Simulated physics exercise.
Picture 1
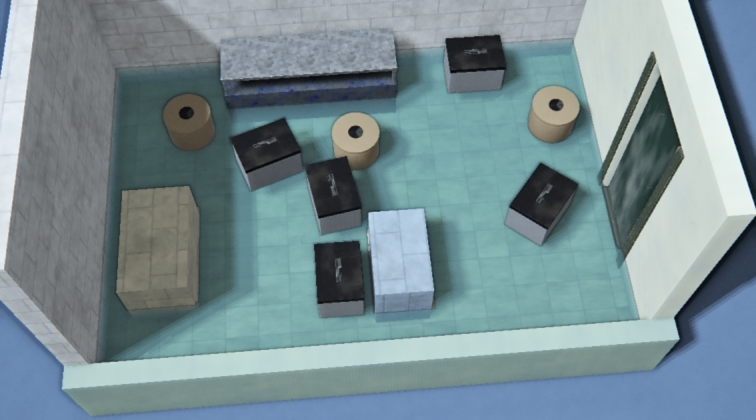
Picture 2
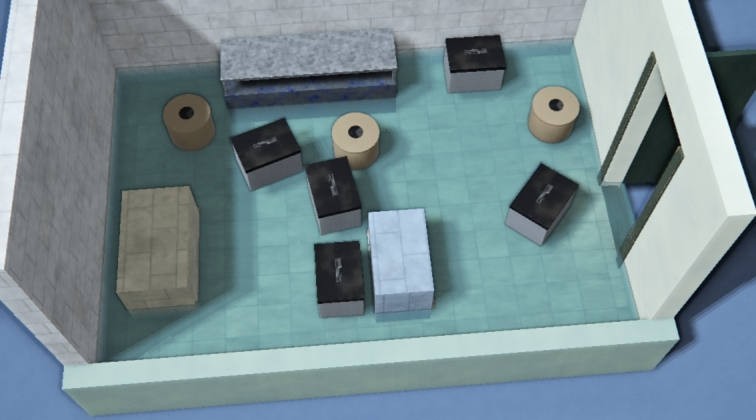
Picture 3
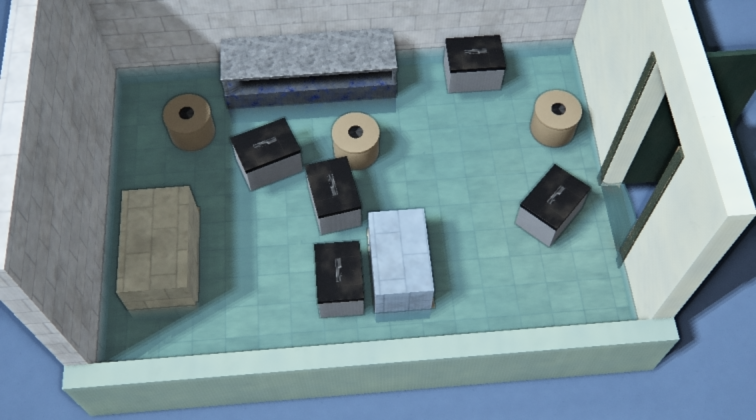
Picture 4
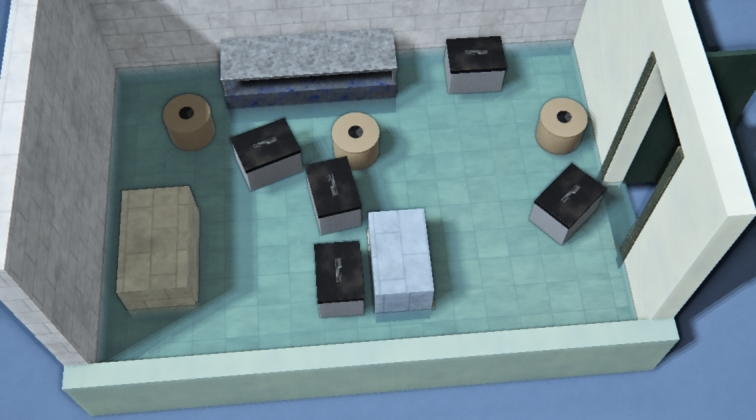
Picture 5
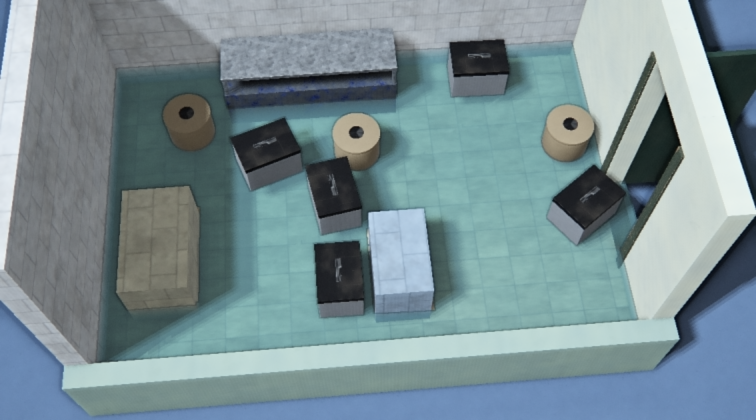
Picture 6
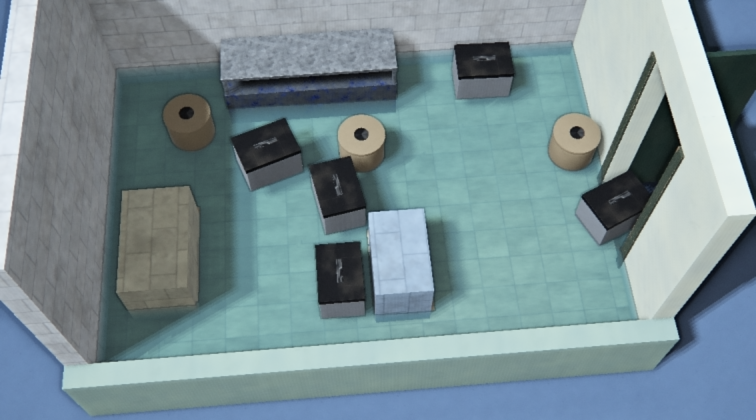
The footage shows a flooded room cluttered with boxes and round tubs as a door in the right wall opens; a black-topped box drifts right into the doorway, a nearby tub drifts slightly, and others barely shift.
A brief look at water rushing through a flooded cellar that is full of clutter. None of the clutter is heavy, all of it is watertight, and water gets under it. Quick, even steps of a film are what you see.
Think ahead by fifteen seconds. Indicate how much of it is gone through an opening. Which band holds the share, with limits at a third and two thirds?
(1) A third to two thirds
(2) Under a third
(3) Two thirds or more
A third to two thirds (1).
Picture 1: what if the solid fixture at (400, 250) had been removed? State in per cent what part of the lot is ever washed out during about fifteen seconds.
Something like 20 percent of the things.
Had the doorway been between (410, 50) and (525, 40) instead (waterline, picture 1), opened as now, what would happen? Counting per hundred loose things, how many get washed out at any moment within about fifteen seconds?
Roughly 80 in a hundred.
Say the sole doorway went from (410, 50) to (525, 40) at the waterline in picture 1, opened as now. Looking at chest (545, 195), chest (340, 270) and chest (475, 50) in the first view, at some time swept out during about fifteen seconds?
Lost, retained and lost.
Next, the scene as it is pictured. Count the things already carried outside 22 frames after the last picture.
Tally: 2.
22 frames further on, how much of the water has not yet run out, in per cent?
Close to 66 per cent, I think.
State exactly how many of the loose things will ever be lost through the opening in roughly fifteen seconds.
It comes out at 5.
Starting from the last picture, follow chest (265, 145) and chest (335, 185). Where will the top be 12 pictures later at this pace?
The first top is close to (338, 139) and the second close to (464, 192).
A moment on, 1 of 8 are out; 7 afloat.
Next, 2 of 8 are out; 6 afloat.
Later, 2 of 8 are out; 6 afloat.
In the end, 5 of 8 are out; 3 afloat.
